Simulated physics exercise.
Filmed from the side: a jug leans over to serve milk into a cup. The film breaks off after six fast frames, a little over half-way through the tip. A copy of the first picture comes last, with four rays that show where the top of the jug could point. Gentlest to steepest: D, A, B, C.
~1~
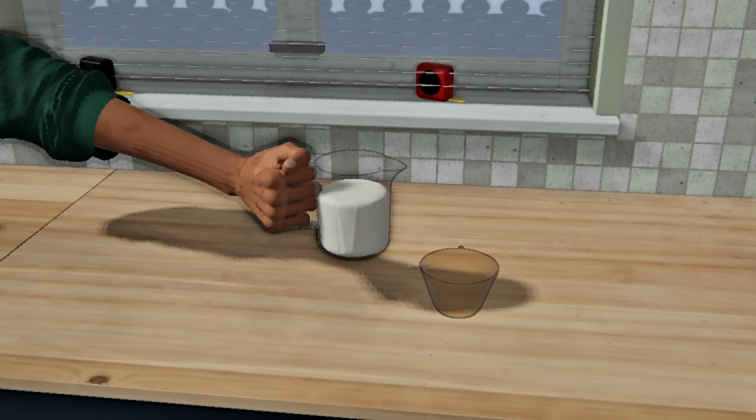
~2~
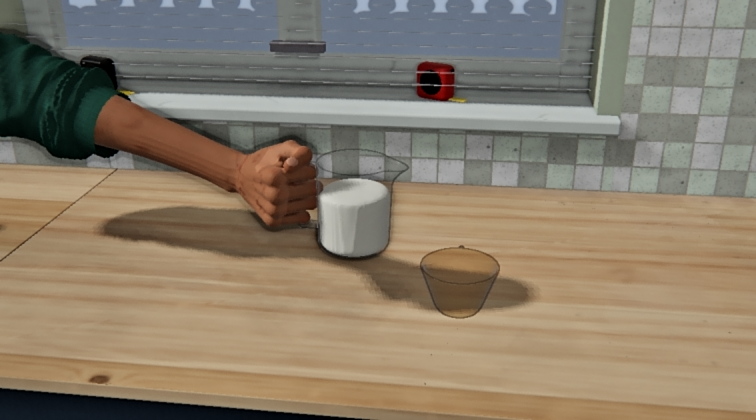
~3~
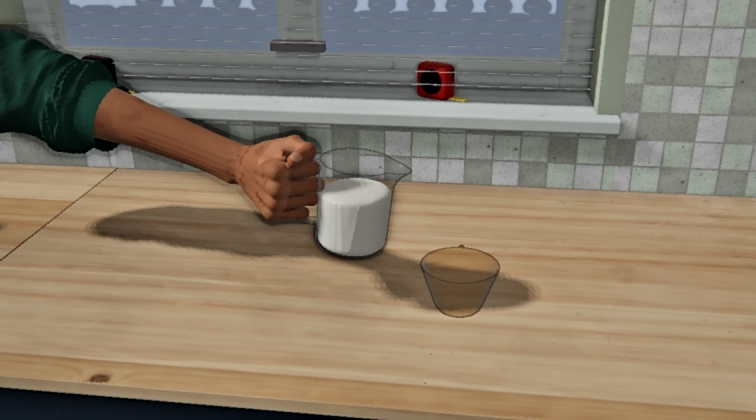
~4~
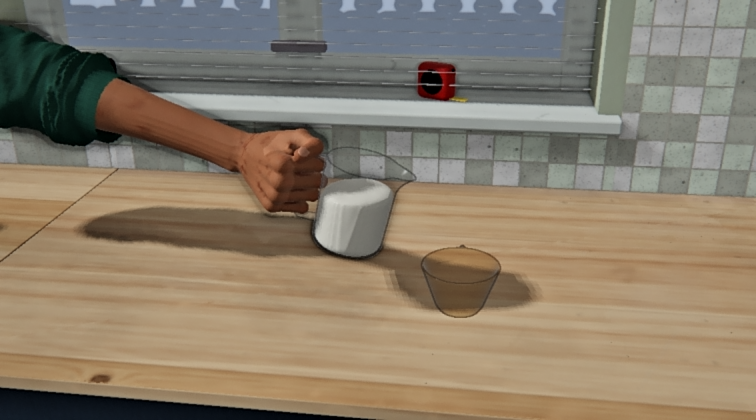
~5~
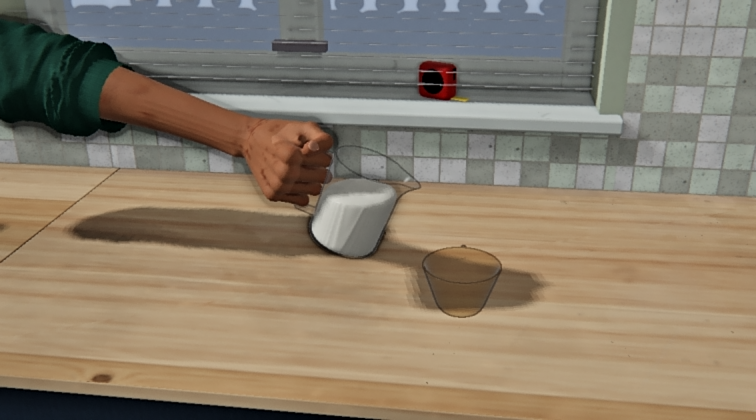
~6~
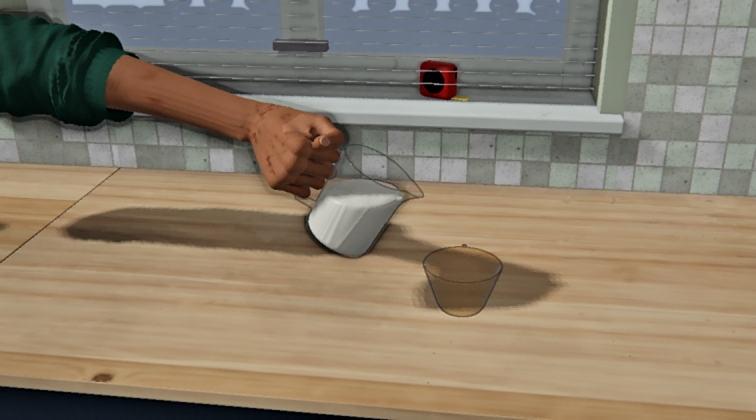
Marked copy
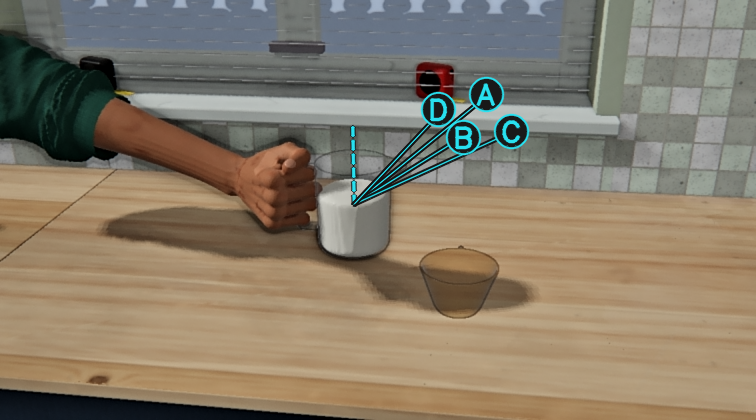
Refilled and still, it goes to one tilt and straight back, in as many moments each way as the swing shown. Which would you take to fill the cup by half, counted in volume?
Use tilt C.
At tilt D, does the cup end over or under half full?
Under.
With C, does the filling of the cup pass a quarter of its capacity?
Yes, clearly.
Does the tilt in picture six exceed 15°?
Yes, it does.
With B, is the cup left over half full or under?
Under.
On the marked copy, A at (474, 106); B at (448, 145); C at (496, 139); D at (429, 124).
For tilt A, the cup ends with about 15 % of what it can hold.
For tilt B, the cup ends with about 29 % of what it can hold.
For tilt C, the cup ends with about 51 % of what it can hold.
For tilt D, the cup ends with about 6 % of what it can hold.
